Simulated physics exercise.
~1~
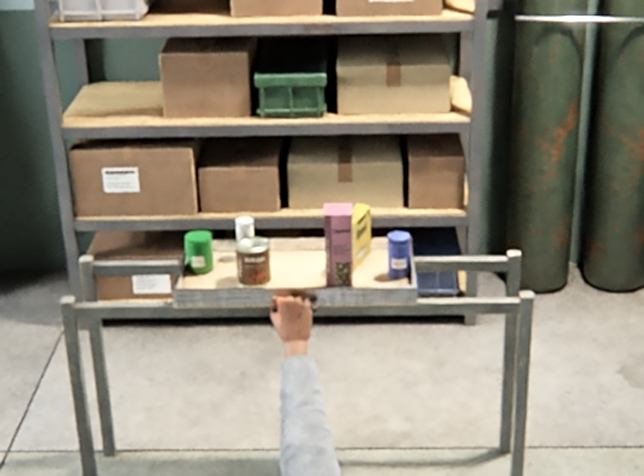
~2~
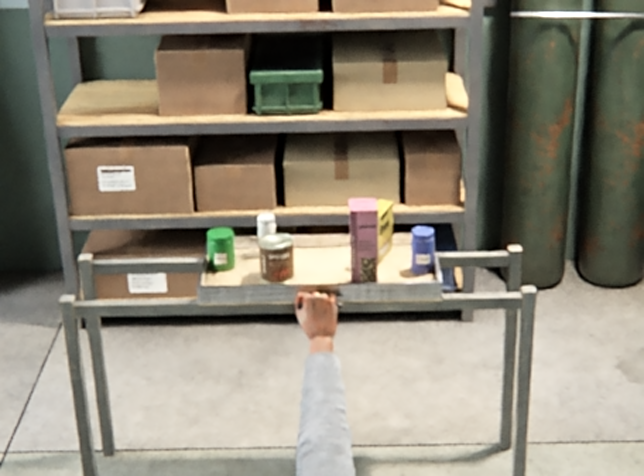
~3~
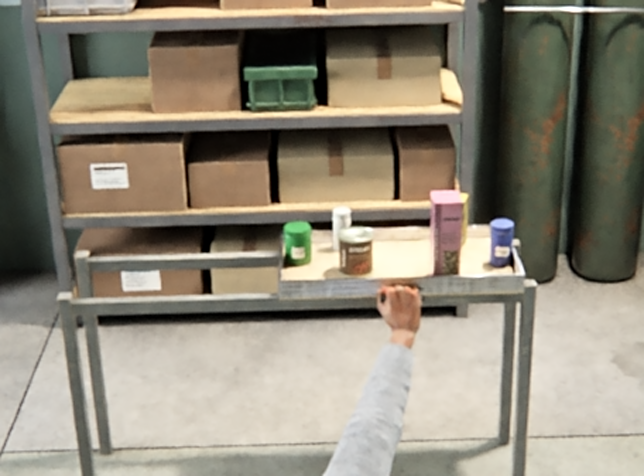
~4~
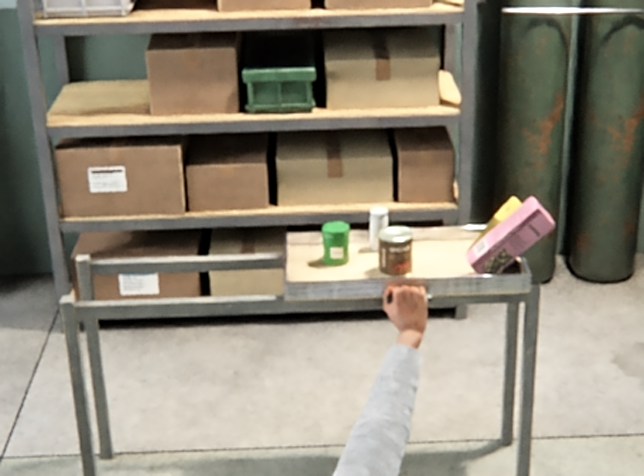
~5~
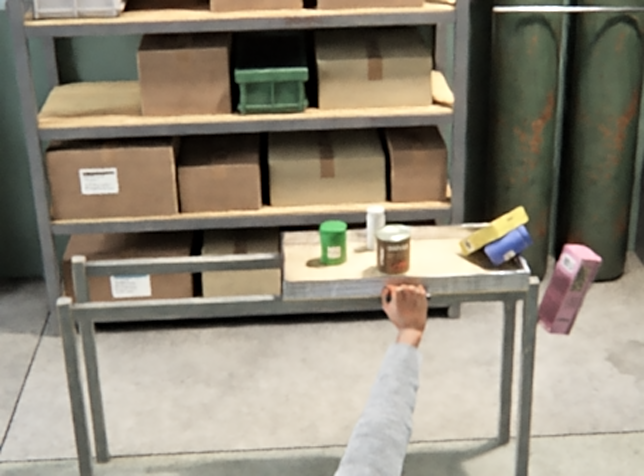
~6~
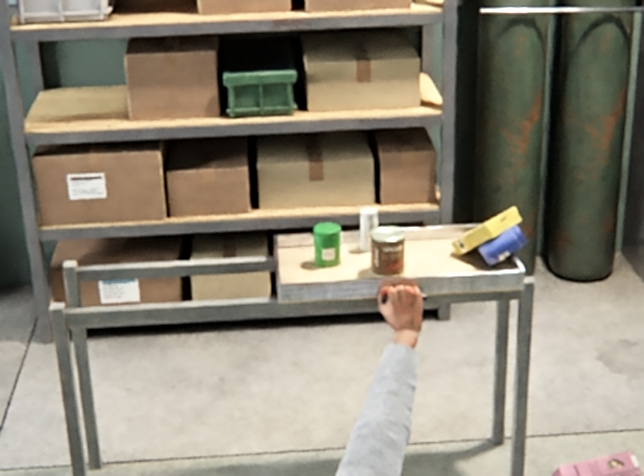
Sliding tray pulled right by a hand, stopping at the rail's end, its items shifting, two toppling and a pink carton falling to the floor.
